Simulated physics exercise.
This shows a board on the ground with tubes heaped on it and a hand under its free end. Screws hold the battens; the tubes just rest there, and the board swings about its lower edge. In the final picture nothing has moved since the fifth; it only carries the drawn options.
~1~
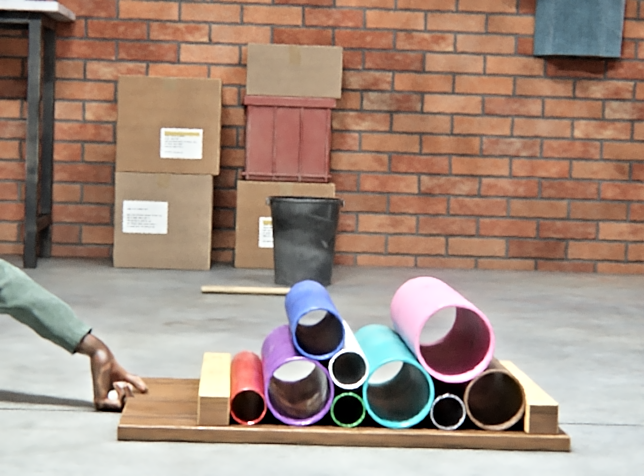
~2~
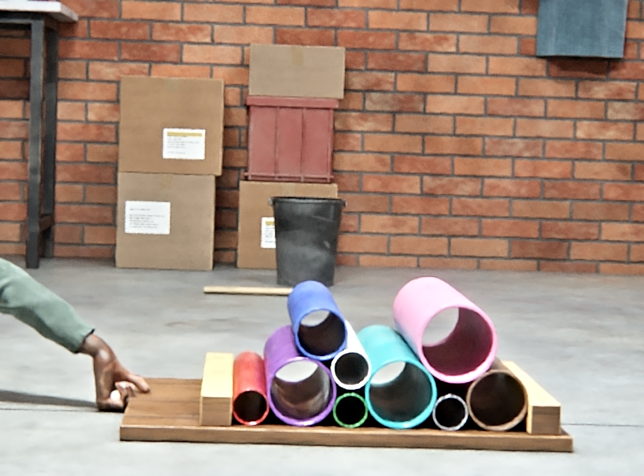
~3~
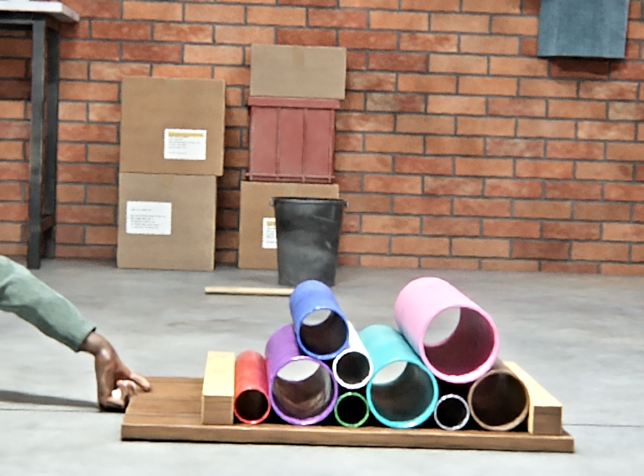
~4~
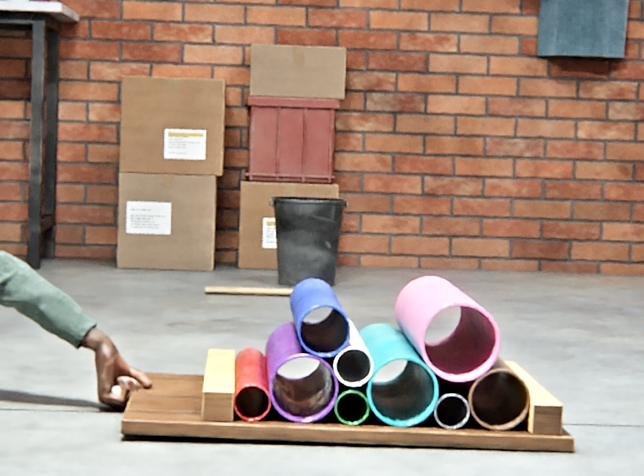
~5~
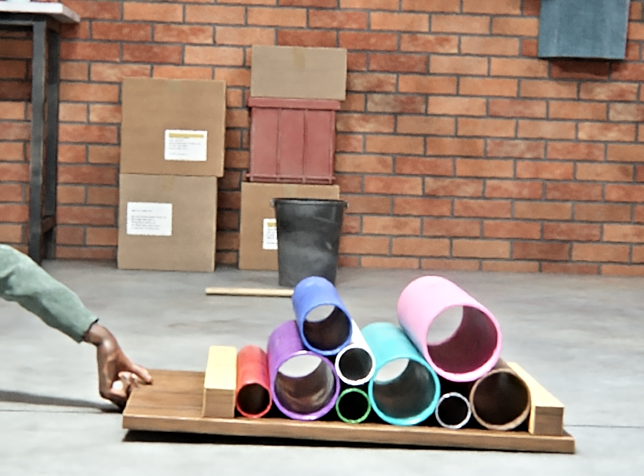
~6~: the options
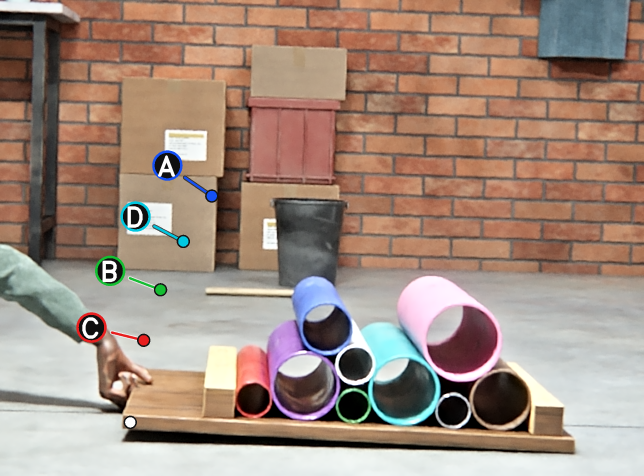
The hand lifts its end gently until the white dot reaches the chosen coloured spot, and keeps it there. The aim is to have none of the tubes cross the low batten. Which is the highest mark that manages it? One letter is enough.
It can be raised to A.
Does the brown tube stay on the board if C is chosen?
The brown tube: Yes.
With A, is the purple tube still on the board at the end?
Yes.
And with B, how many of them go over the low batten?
At B the number is none.
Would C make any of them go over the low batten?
No.
On the marked copy, A at (212, 196); B at (161, 290); C at (144, 341); D at (183, 241); the white dot at (130, 422).
With A. Early on, board at 18°.
Further on, board at 33°.
At the end, board at 33°, none over the low batten.
As for the rest, B none over the low batten; C none over the low batten; D none over the low batten.
